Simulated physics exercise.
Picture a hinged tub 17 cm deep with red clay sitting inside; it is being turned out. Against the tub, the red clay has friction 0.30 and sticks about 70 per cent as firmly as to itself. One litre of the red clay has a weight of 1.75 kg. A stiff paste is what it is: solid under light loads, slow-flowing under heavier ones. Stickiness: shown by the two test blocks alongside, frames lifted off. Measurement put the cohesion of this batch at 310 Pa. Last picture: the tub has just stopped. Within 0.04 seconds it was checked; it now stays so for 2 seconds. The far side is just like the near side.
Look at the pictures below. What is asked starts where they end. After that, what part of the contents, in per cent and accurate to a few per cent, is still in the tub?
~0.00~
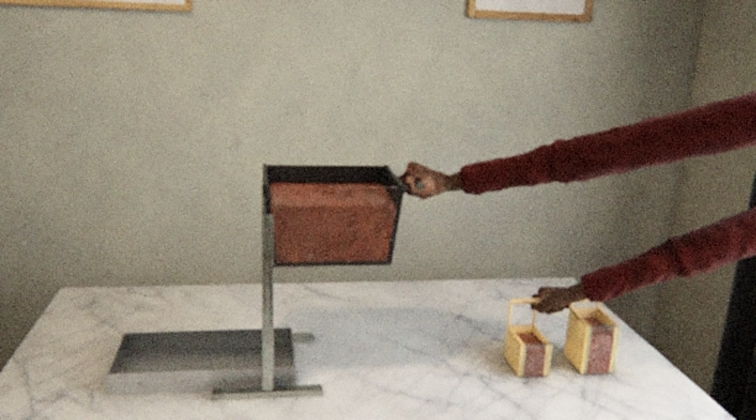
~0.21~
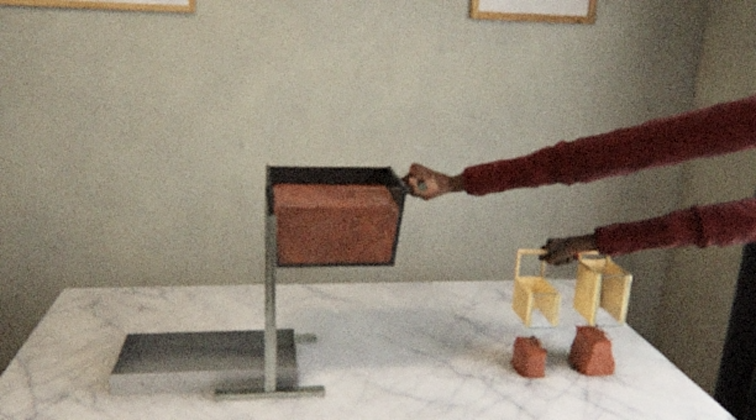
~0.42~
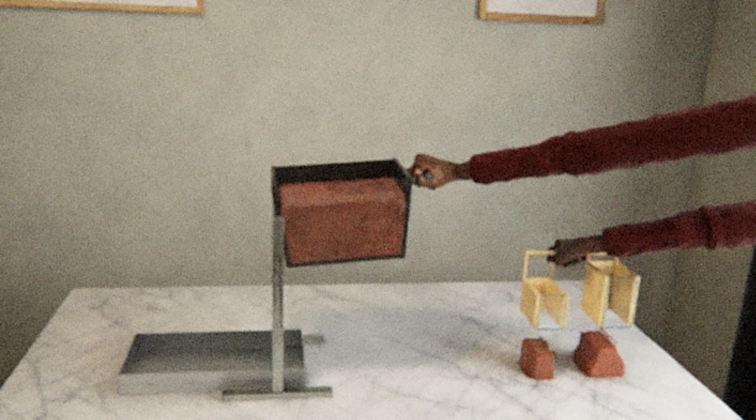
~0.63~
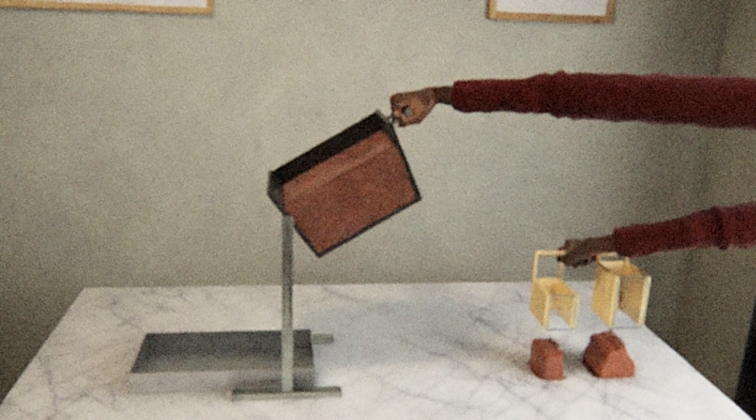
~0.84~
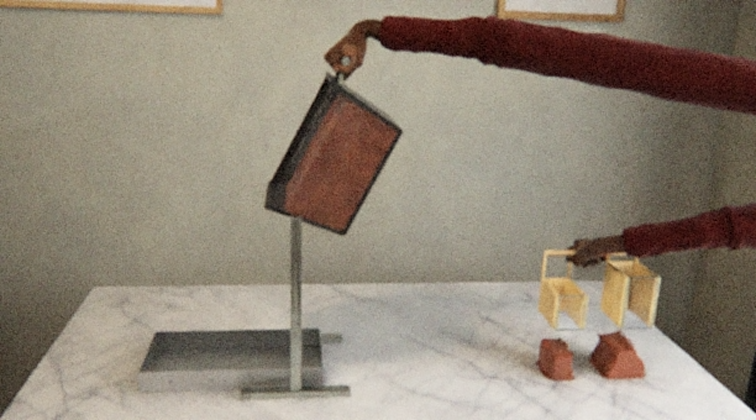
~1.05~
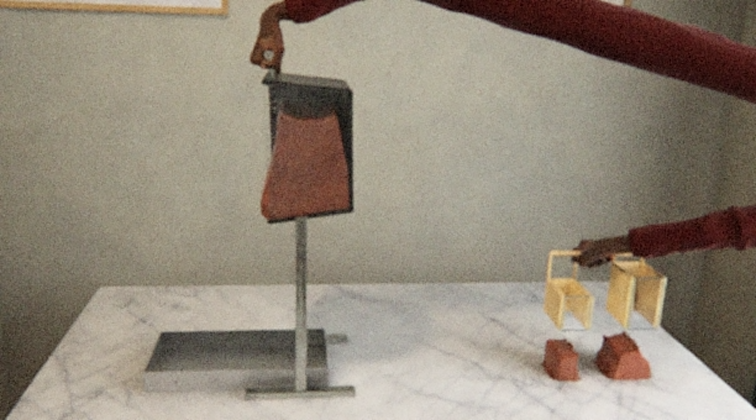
The part still in the tub is near 32 out of 100.
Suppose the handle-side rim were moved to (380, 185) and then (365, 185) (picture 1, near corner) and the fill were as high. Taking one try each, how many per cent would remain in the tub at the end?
The first would keep 40 percent and the second 45 percent.
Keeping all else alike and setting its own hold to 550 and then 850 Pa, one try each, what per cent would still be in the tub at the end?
First 35 %, second 35 %.
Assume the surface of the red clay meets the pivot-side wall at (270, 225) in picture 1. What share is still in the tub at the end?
Then about 45 %.
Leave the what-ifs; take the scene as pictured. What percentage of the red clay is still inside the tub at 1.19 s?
The tub holds around 55 % of the load then.
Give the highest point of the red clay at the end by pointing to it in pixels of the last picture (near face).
On the near face, the top ends up close to (330, 182).
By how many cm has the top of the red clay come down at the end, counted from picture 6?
14 cm.
After 1.19 s, the tub is at 92 degrees and holds 57 %.
After 1.36 s, the tub is at 92 degrees and holds 33 %.
After 1.53 s, the tub is at 92 degrees and holds 32 %.
After 1.70 s, the tub is at 92 degrees and holds 32 %.
After 3.05 s, the tub is at 92 degrees and holds 32 %.
